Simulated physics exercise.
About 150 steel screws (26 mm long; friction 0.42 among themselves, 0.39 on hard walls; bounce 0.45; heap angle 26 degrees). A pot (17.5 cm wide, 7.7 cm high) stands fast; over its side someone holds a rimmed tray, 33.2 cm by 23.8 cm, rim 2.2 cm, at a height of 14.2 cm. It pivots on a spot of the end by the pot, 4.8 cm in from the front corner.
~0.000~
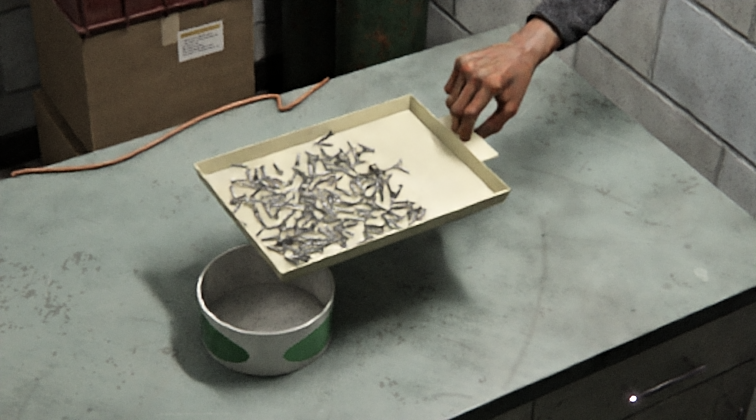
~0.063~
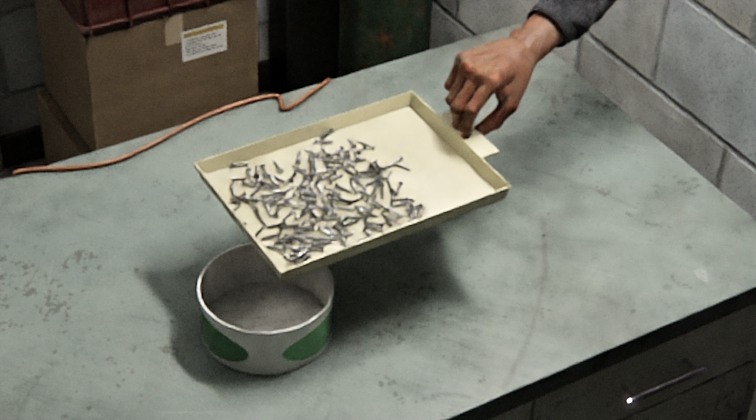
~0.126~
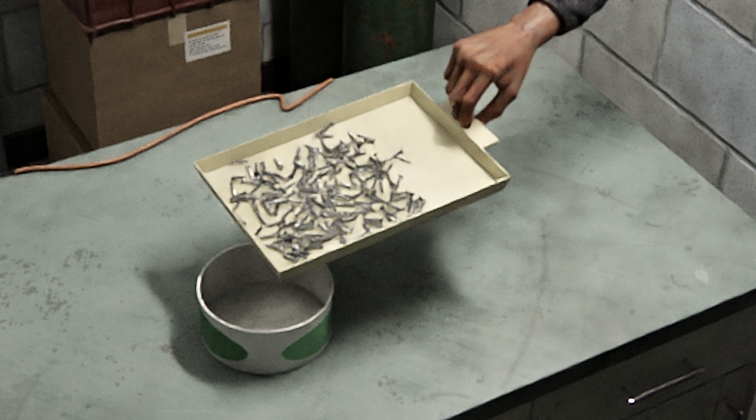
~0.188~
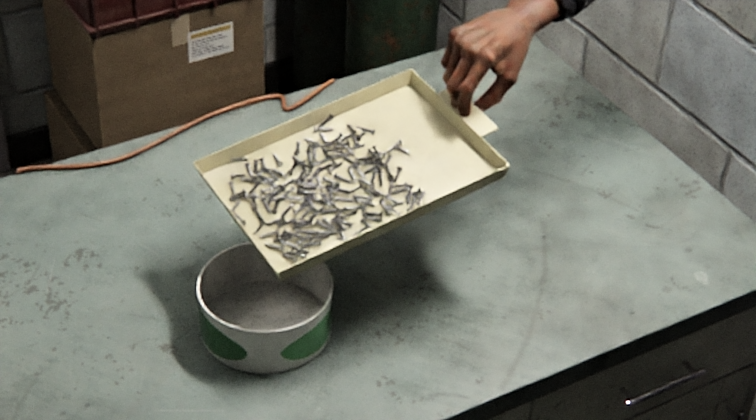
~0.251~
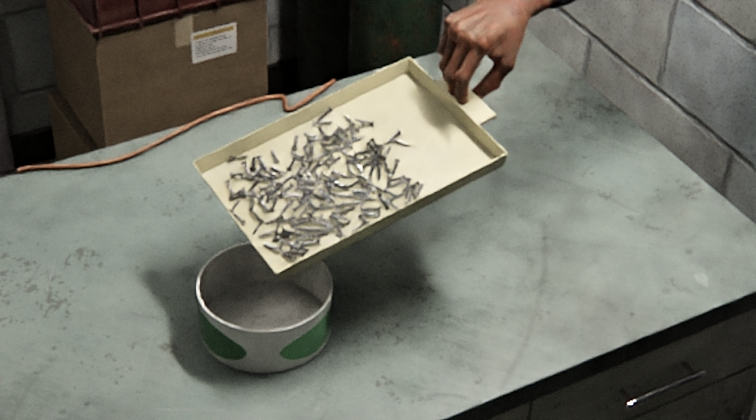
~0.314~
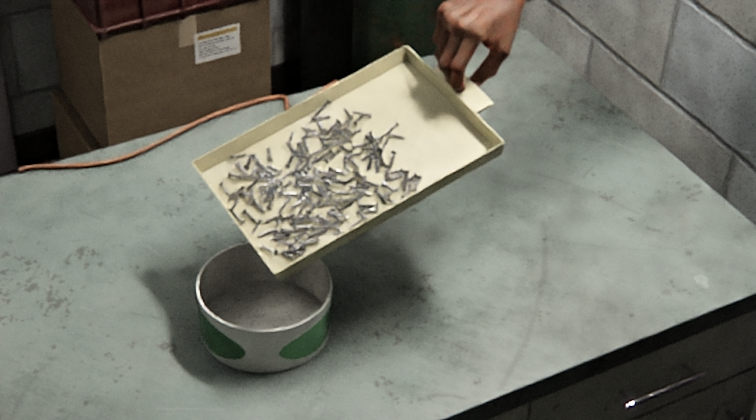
A hand raising the far right end of a cream rimmed tray of steel screws, tilting it above a round pot.
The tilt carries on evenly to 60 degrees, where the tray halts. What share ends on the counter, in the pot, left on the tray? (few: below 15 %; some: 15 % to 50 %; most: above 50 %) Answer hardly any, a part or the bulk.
Counter hardly any, pot hardly any, tray the bulk.
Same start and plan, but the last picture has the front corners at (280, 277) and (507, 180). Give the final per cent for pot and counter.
Pot 0, counter 5.
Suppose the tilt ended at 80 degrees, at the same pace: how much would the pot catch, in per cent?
Then about 40 per cent.
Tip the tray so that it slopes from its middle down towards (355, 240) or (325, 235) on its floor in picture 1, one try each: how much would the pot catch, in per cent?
About 5 and 5 per cent.
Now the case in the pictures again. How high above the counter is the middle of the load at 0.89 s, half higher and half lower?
Some 18 cm.
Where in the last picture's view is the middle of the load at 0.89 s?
Around (252, 215).
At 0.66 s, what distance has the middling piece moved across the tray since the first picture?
About 5 cm.
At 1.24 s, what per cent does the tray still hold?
Some 95 per cent of the load.
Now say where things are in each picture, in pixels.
In the first frame, tray tilt 0 degrees, front corners at (284, 269) and (505, 188); middle of the pieces at (331, 204); pot at (266, 286).
In the second frame, tray tilt 1 degrees, front corners at (283, 268) and (505, 185); middle of the pieces at (331, 202).
In the third frame, tray tilt 4 degrees, front corners at (281, 268) and (505, 176), lowest corner left front; middle of the pieces at (331, 198).
In the fourth frame, tray tilt 8 degrees, front corners at (279, 268) and (504, 164), lowest corner left front; middle of the pieces at (330, 194).
In the fifth frame, tray tilt 12 degrees, front corners at (278, 269) and (502, 153), lowest corner left front; middle of the pieces at (329, 189).
In the sixth frame, tray tilt 16 degrees, front corners at (276, 269) and (499, 142), lowest corner left front; middle of the pieces at (326, 185); pot at (264, 284). The tray's pace is about 60 degrees a second.
After 0.66 s, tilt 37 degrees; the tray holds 100 %, the pot 0 %.
After 0.89 s, tilt 52 degrees; the tray holds 100 %, the pot 0 %.
Then, at 1.24 s, tilt 60 degrees; the tray holds 95 %, the pot 5 %.
In the end, at 2.0 s, counter 0 %, pot 5 %, tray 95 %.
